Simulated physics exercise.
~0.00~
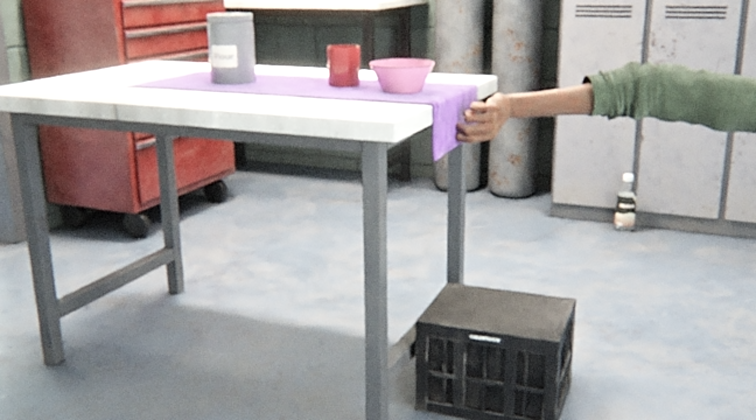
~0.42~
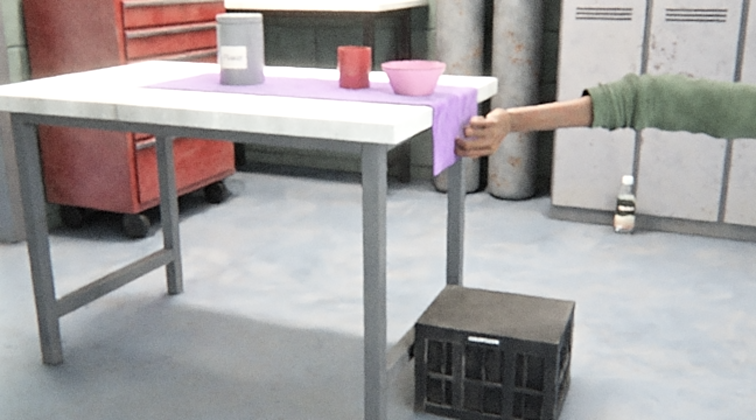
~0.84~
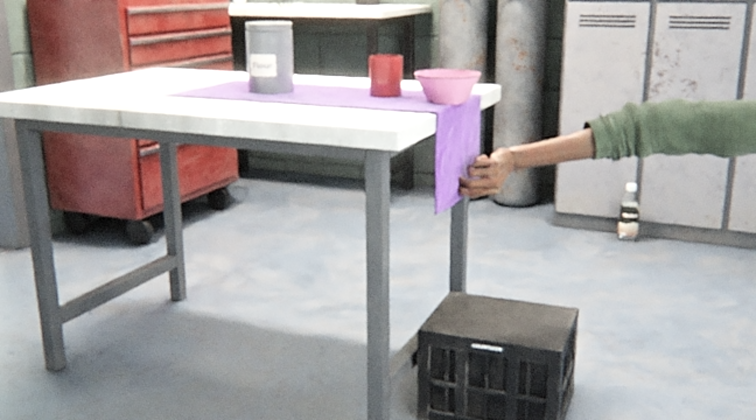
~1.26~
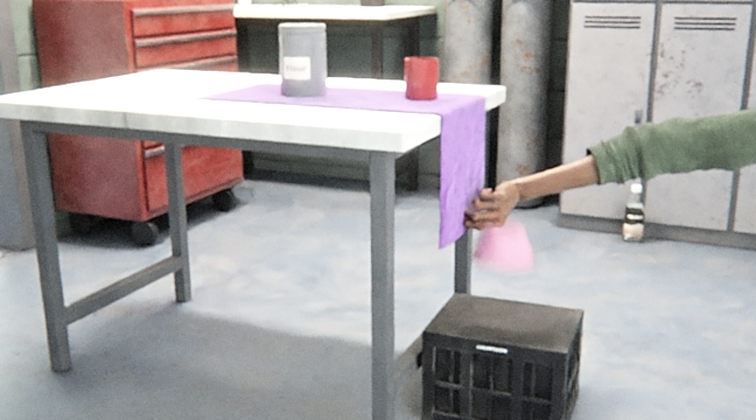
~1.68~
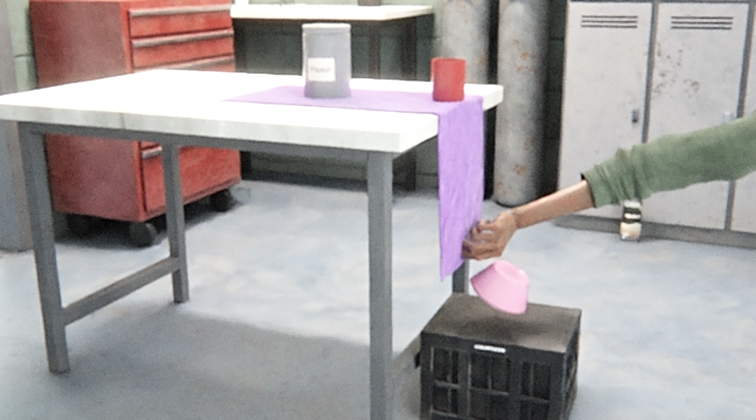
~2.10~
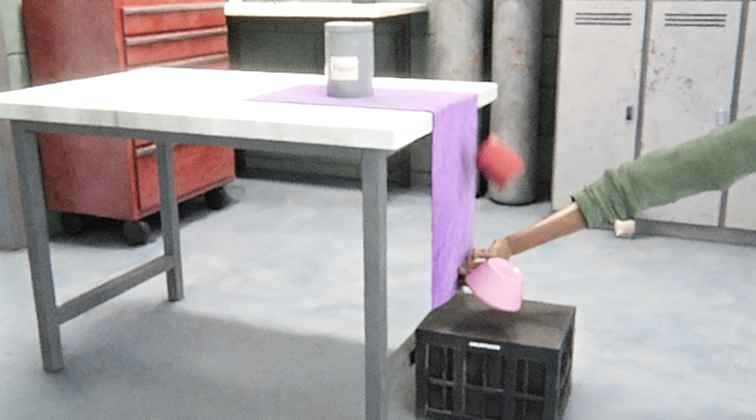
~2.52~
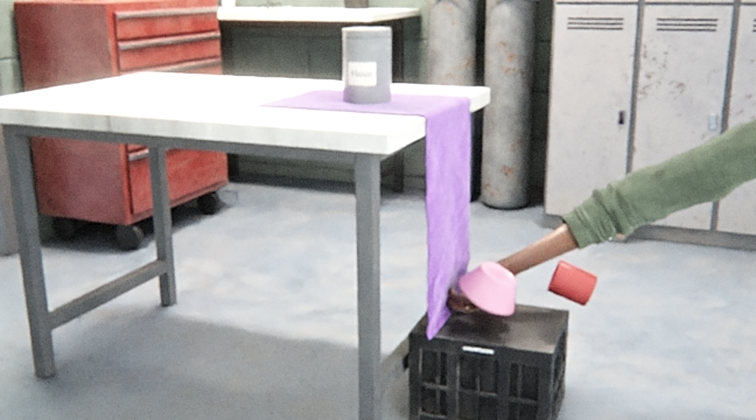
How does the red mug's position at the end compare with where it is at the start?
At the start the red mug stands on the purple cloth on top of the table, between the canister and the bowl. At the end it is off the table, farther right and well below the tabletop, beneath the person's forearm.
